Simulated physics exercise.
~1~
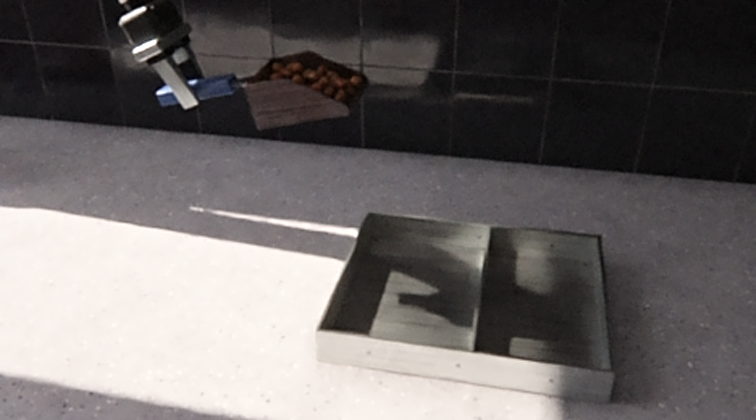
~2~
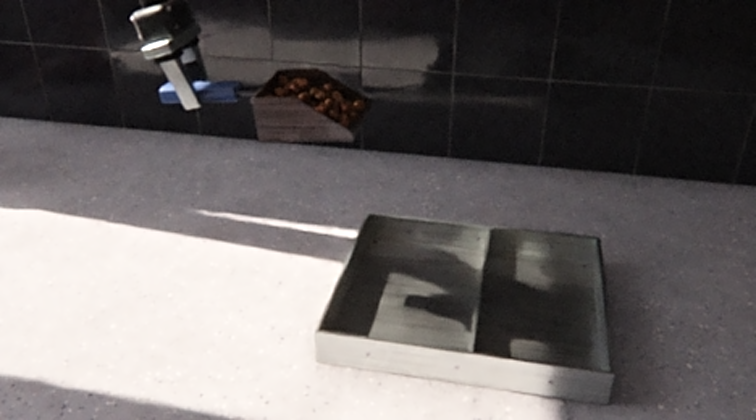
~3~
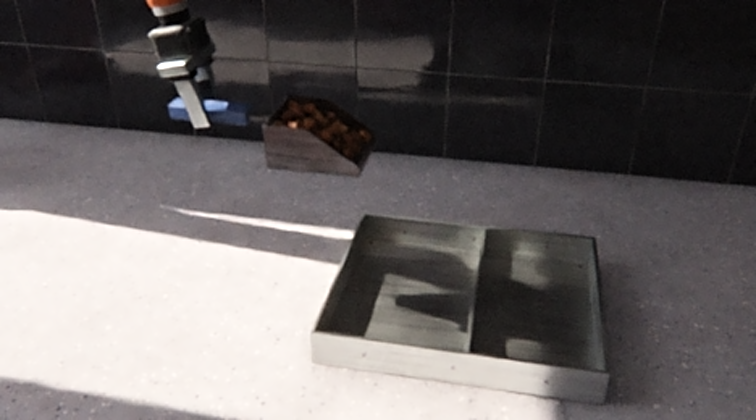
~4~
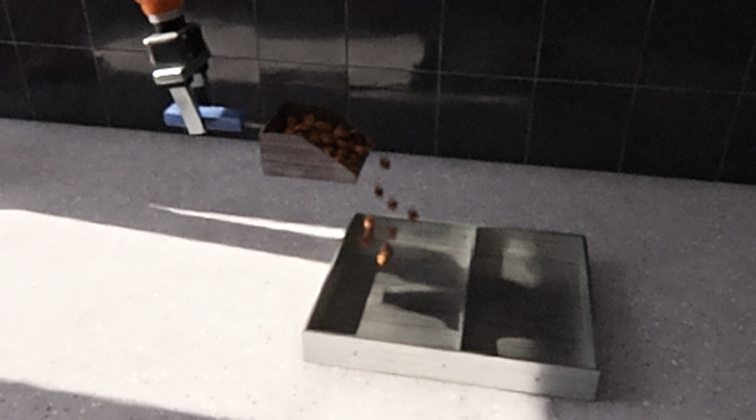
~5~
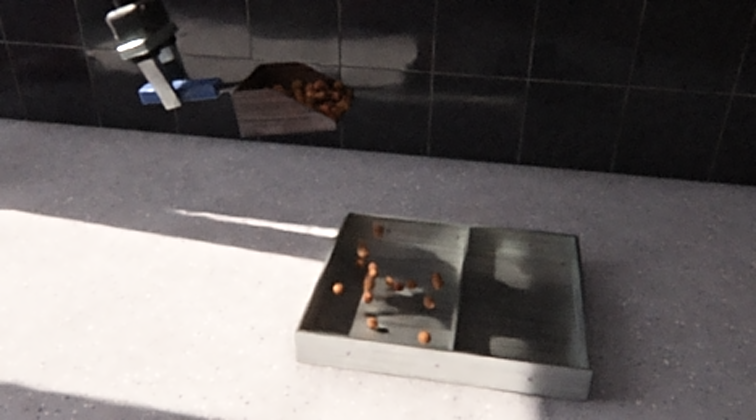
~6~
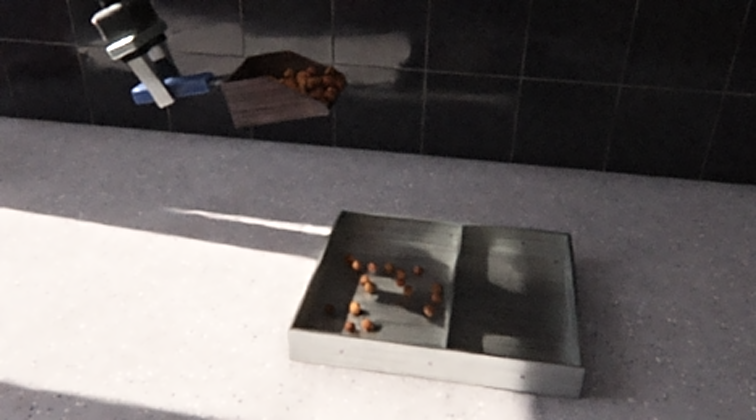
On a speckled grey counter, a robot gripper lowers and tips a scoop of hazelnuts, spilling some into a divided tray's left compartment, then lifts it back.
